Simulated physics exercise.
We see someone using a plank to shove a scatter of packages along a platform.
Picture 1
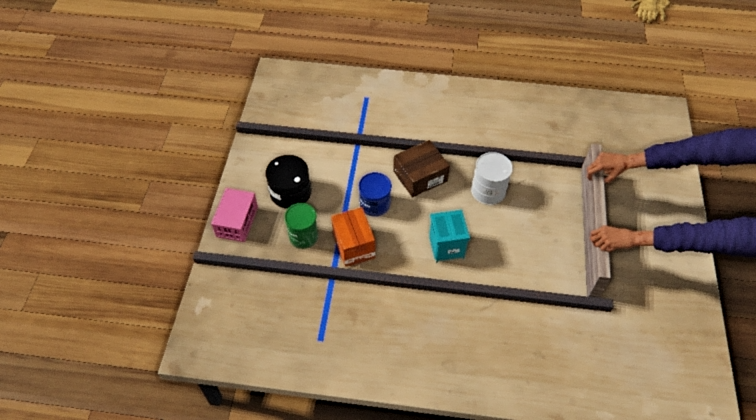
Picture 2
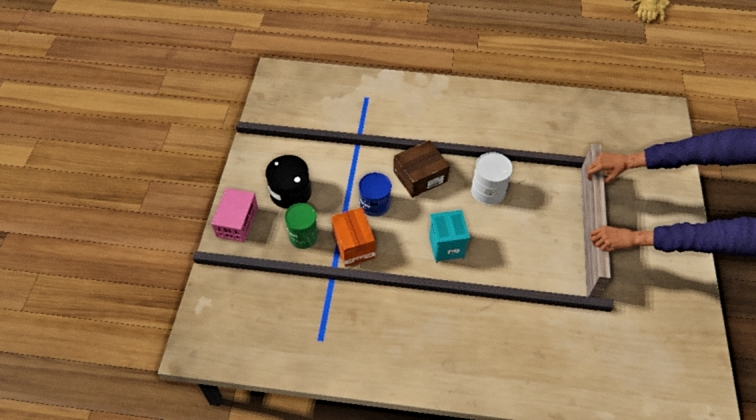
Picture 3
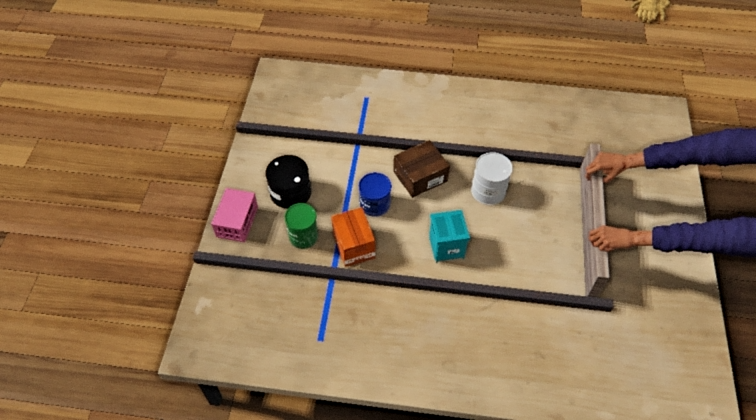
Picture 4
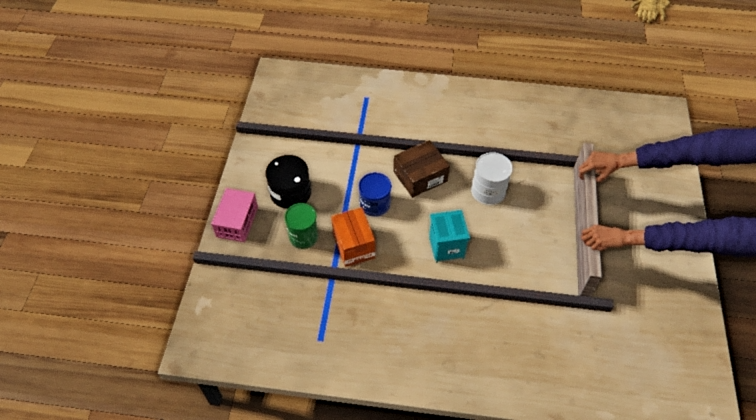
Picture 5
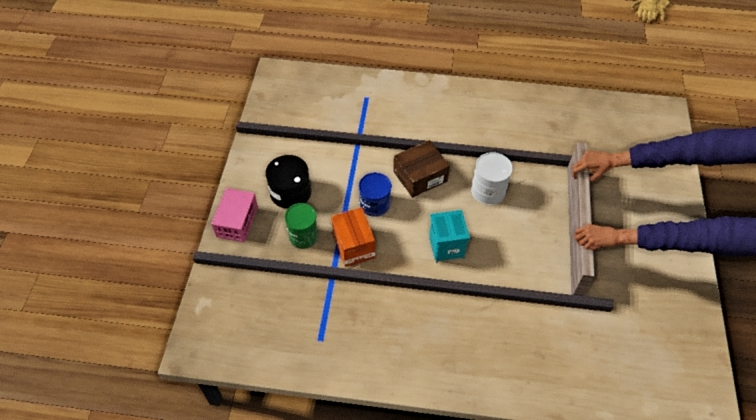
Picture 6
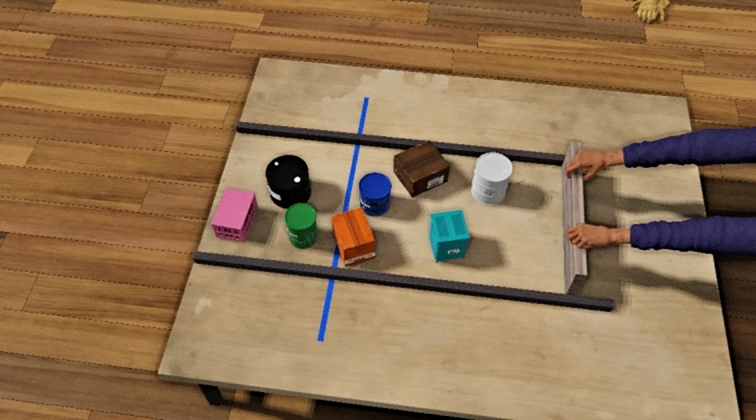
Two hands easing a wooden plank slightly left along a tabletop between dark rails, the scattered boxes and canisters ahead staying still.
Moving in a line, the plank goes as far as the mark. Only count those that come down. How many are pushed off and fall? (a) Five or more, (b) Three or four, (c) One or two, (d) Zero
Zero (d).
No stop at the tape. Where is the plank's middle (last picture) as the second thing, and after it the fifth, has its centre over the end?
I'd put it close to (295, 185) and later close to (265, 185).
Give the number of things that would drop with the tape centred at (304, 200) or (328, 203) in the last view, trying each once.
In order, 1 then 0.
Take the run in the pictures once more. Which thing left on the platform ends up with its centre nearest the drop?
Answer: The pink crate.
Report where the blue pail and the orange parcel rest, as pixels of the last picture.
Roughly (331, 191) for the first and roughly (291, 231) for the second.
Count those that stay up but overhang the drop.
I make it 0.
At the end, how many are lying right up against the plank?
3 end up touching it.
A little later, none off yet; pink crate at rest near (235, 215); black canister at rest near (289, 182); green pail at rest near (302, 227).
When it is over, the number that fall off is zero.
